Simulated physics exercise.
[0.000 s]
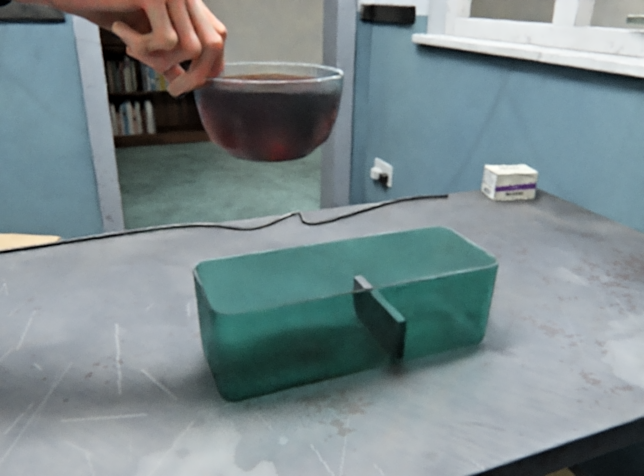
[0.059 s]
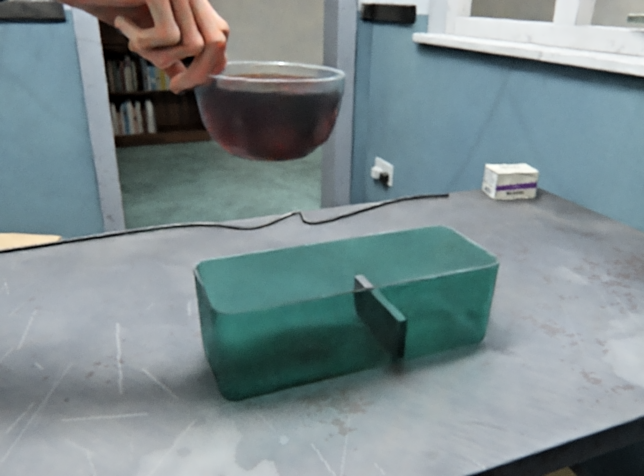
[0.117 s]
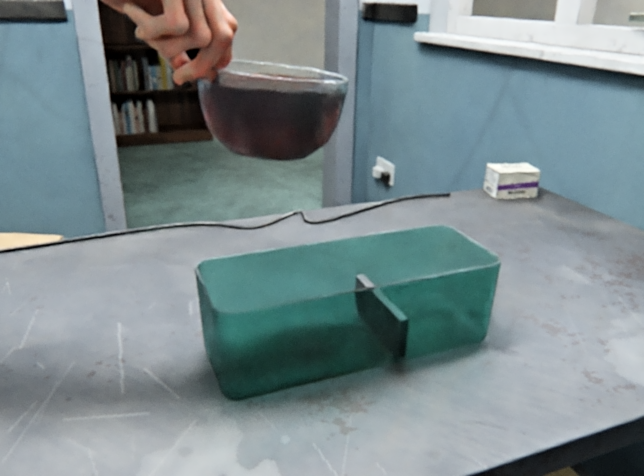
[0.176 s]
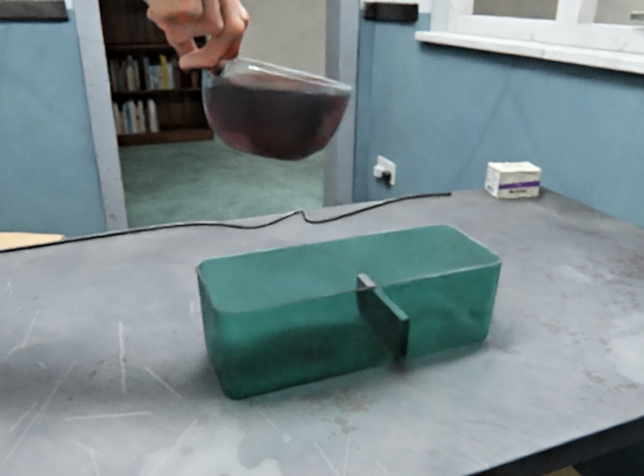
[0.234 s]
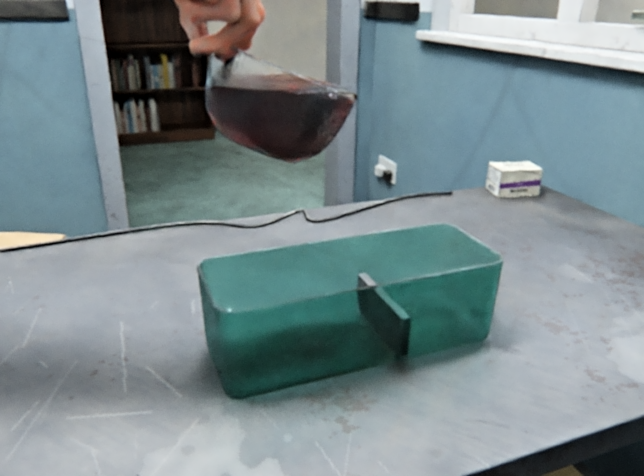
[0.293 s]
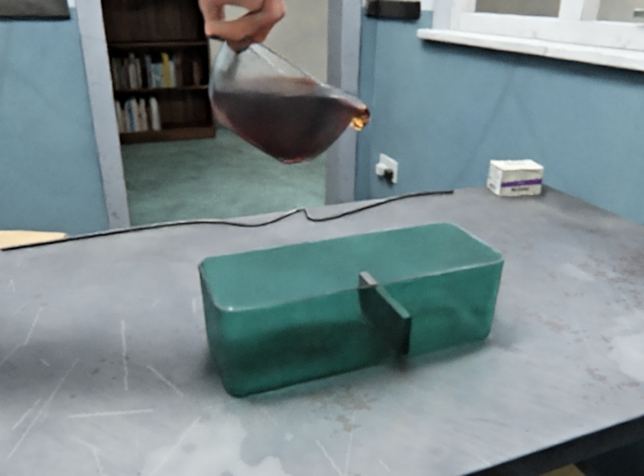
A hand tilts a clear bowl of dark tea rightward above a green oblong basin.
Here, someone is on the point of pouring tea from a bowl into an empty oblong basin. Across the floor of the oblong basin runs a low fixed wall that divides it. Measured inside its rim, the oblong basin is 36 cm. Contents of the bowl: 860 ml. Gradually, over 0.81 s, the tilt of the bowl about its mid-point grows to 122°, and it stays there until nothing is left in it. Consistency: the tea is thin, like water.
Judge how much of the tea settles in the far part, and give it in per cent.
Some 48 per cent settles in the far part.
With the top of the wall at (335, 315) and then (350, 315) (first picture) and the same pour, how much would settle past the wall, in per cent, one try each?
The first try gives 80 percent and the second 70 percent.
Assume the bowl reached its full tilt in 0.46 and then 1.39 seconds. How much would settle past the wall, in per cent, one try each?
I'd say 30 percent on the first go, 65 percent on the next.
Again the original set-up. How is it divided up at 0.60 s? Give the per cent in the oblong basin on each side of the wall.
Lab note: Left near 5 %, right near 34.
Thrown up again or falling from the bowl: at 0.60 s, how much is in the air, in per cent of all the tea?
Roughly 46 %.
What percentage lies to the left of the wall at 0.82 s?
Around 46 in a hundred.
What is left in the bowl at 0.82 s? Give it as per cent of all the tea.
I'd estimate some 0 per cent.
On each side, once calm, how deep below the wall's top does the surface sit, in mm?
Left about 42 mm, while the right is about 32 mm.
By 0.60 s the tilt is 103° and 14 per cent is still to pour, 5 is left of the wall and 35 right of it.
By 0.82 s the tilt is 122° and 0 per cent is still to pour, 46 is left of the wall and 45 right of it.
By 1.06 s the tilt is 122° and 0 per cent is still to pour, 47 is left of the wall and 48 right of it.
By 1.31 s the tilt is 122° and 0 per cent is still to pour, 48 is left of the wall and 48 right of it.
At rest 48 per cent lies left of the wall, 48 right of it and 4 outside.
